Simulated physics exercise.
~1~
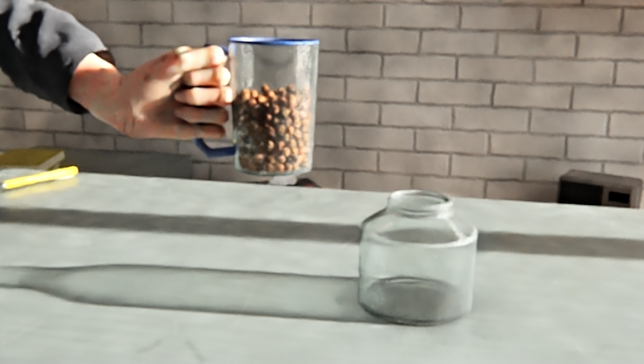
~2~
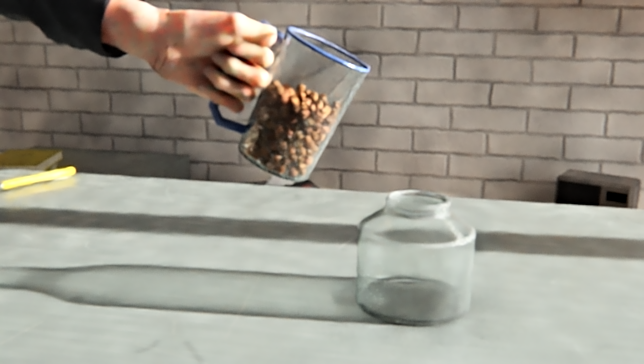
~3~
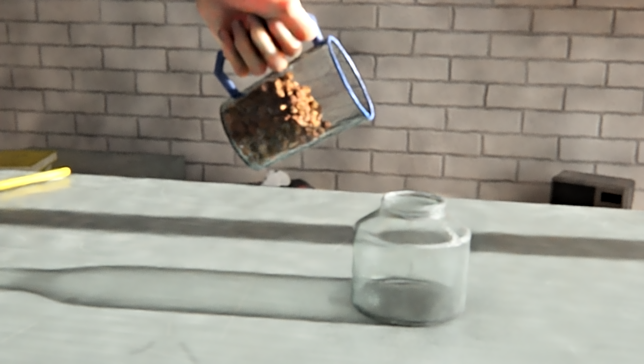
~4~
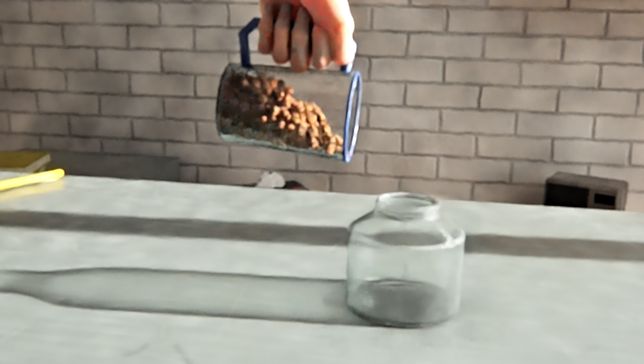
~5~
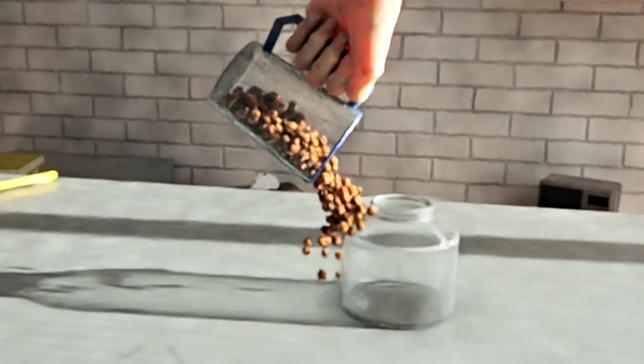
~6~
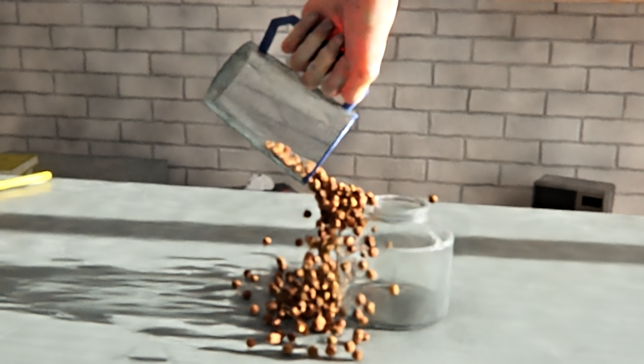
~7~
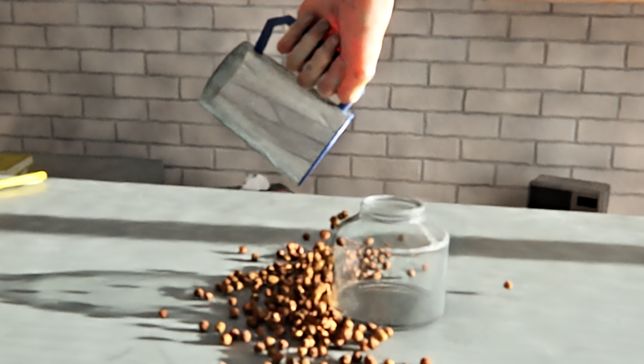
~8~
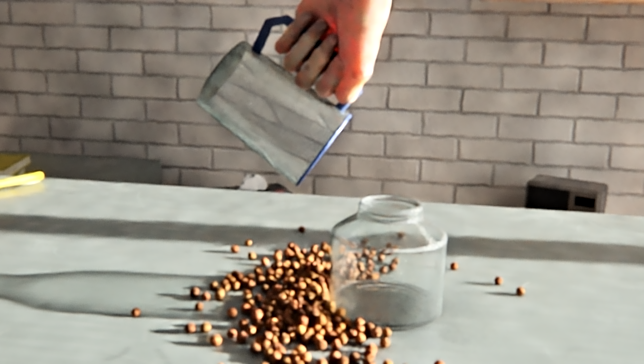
On a grey tabletop before a white brick wall, a hand moves a clear, blue-rimmed measuring cup of brown cereal balls rightward and tips it over, pouring them beside an open glass jar, where they pile up and scatter, leaving the cup and jar empty.
